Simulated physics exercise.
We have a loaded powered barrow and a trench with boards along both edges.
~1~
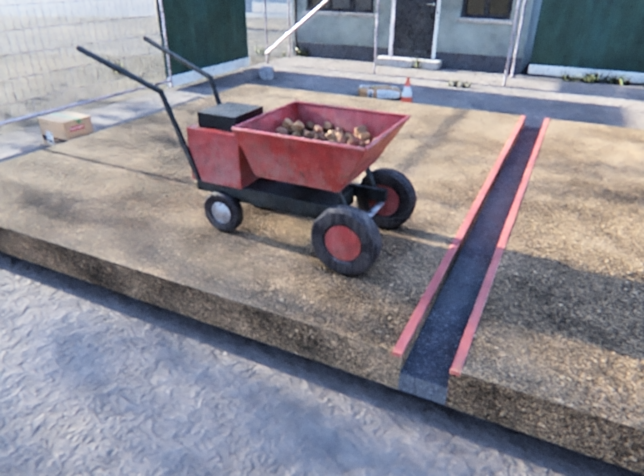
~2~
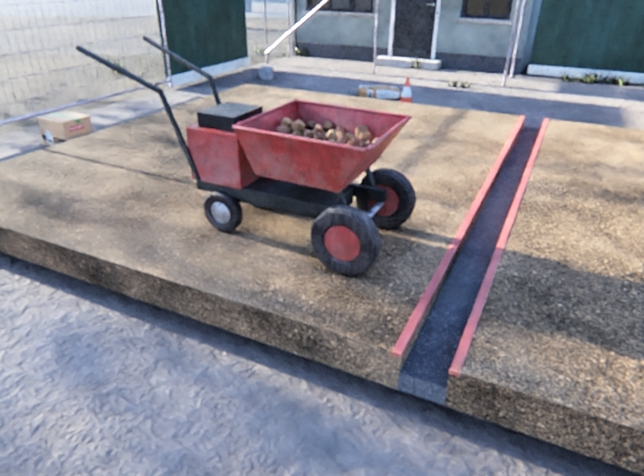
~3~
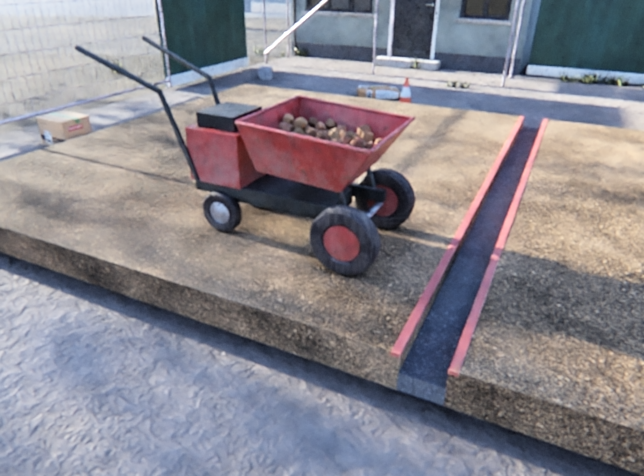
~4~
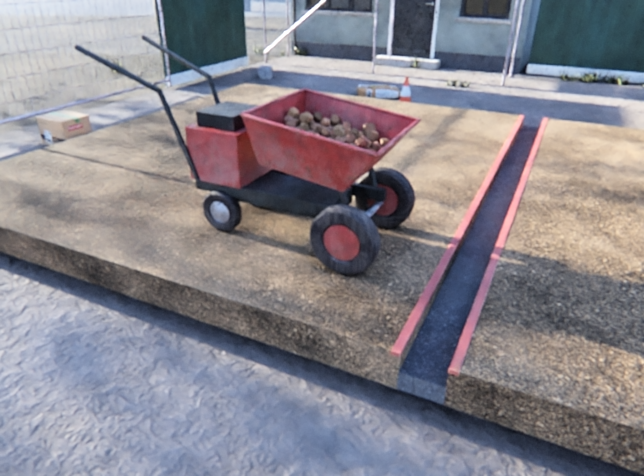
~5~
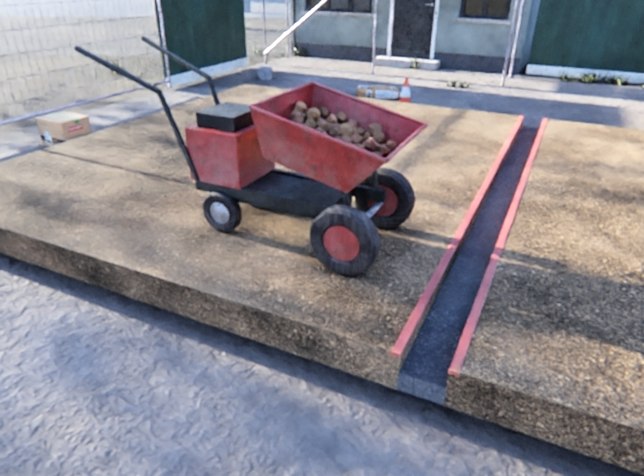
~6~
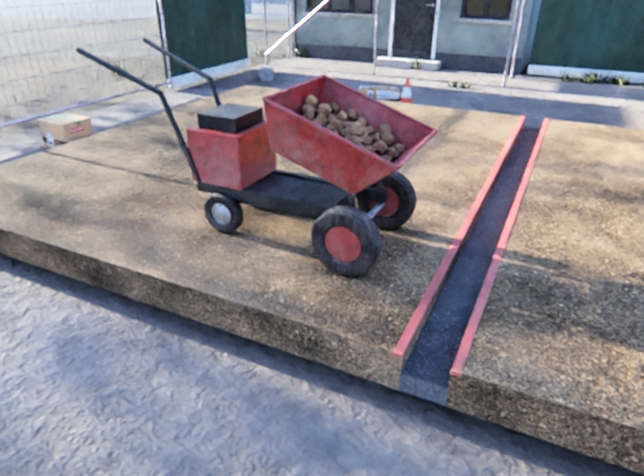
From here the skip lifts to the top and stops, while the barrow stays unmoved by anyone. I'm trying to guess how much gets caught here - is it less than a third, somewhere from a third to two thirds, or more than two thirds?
I'd say somewhere from a third to two thirds.
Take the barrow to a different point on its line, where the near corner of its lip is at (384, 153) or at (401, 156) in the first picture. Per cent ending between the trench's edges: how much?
That works out to 30 per cent for the first position and 10 per cent for the second.
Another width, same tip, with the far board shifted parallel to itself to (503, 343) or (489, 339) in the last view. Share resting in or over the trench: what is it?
First try: About 90 %; second try: About 80 %.
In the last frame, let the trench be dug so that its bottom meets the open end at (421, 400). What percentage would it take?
I'd put it at some 60 in a hundred.
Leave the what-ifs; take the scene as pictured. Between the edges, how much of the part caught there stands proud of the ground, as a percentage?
Estimate: Around 30 %.
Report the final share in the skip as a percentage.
Roughly 0 per cent.
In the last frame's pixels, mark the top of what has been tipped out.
Top estimate: About (496, 257).
Shortly afterwards, skip tipped steeply; the whole lot in the skip.
Next, skip tipped right over; the bulk in the skip; a little in or heaped over the trench; a little beyond it; only a few falling.
Some moments later, skip tipped right over; only a few in the skip; near half in or heaped over the trench; near half beyond it.
In the end, skip tipped right over; near half in or heaped over the trench; near half beyond it.
